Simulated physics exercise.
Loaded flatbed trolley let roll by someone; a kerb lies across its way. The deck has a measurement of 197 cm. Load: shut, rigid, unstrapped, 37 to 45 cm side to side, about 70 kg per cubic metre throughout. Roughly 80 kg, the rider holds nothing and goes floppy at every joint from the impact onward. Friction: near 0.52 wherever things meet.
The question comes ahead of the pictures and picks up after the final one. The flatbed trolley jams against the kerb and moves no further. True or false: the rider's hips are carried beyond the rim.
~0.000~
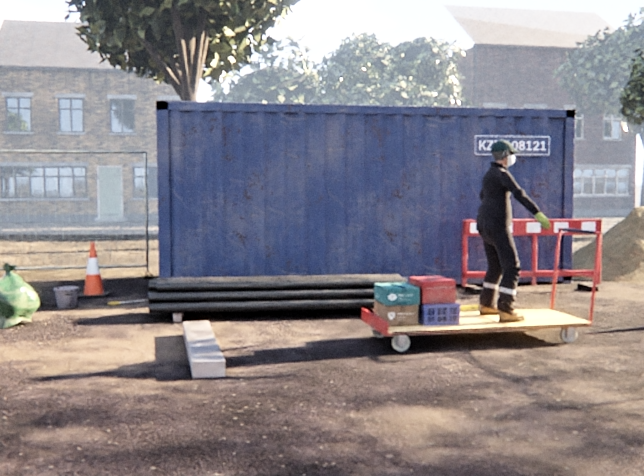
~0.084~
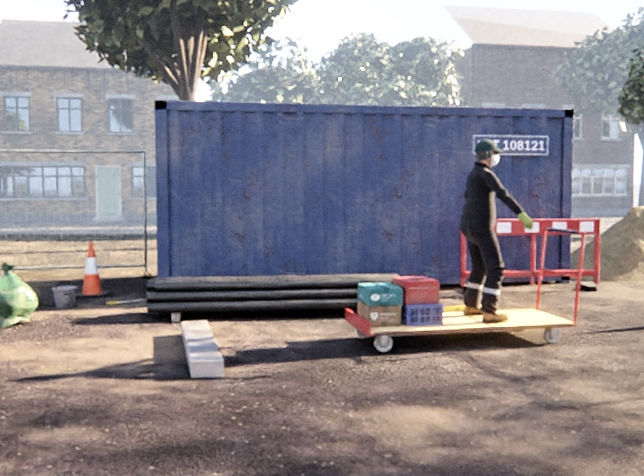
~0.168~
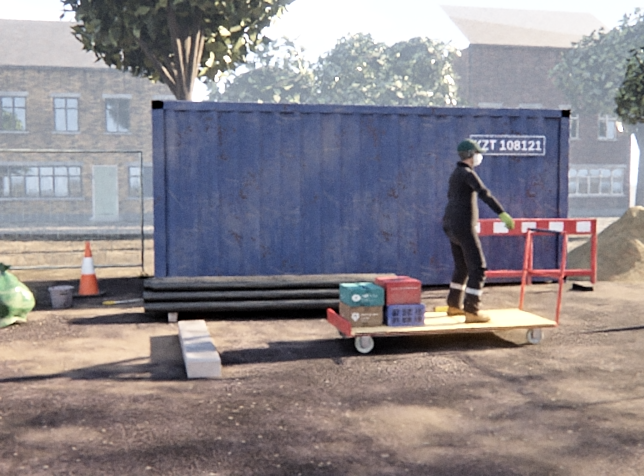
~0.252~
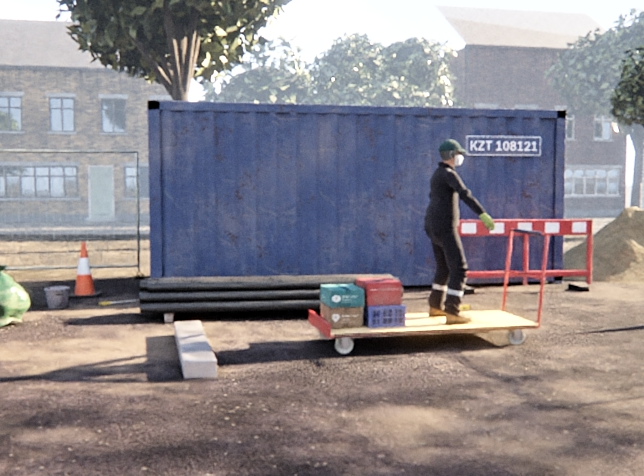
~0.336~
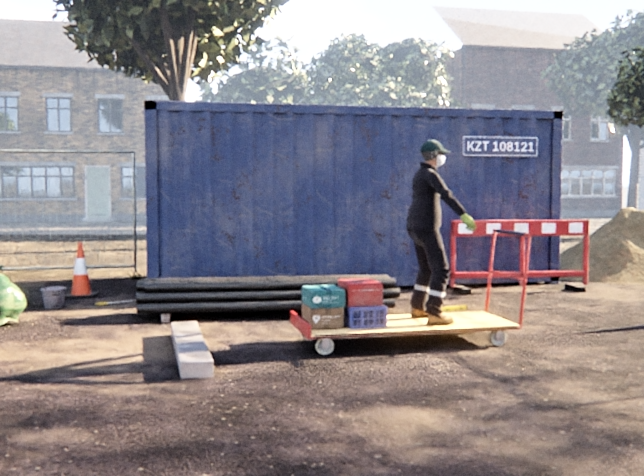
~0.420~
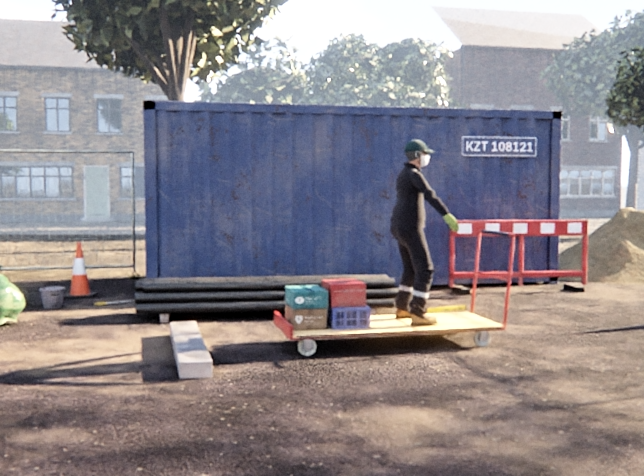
False.
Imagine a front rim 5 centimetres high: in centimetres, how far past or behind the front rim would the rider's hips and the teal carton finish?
Result: Hips 30 cm behind the rim; teal 40 cm beyond it.
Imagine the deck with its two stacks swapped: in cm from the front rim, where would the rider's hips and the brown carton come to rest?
Result - hips: 20 cm behind rim; brown: 50 cm behind rim.
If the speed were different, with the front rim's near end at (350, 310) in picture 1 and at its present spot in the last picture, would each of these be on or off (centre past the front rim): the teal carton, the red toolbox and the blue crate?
In that case the teal item would go over, the red item would go over and the blue item would stay put.
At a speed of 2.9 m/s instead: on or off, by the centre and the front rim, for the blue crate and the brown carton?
Blue: Kept; brown: Kept.
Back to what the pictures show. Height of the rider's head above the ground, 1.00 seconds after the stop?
Height: Approx. 10 cm.
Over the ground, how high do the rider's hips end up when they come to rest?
They end up some 50 cm off the ground.
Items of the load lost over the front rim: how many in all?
Count: 2.
After 0.87 s the deck stops.
After 1.42 s the rider's hips are 35 cm behind the rim, near (232, 293) in the last picture's view.
After 1.87 s the rider's hips are 22 cm behind the rim, near (217, 295) in the last picture's view.
Final state at 2.7 s, past the rim, teal carton and red toolbox; behind it, blue crate, brown carton and the rider's hips.
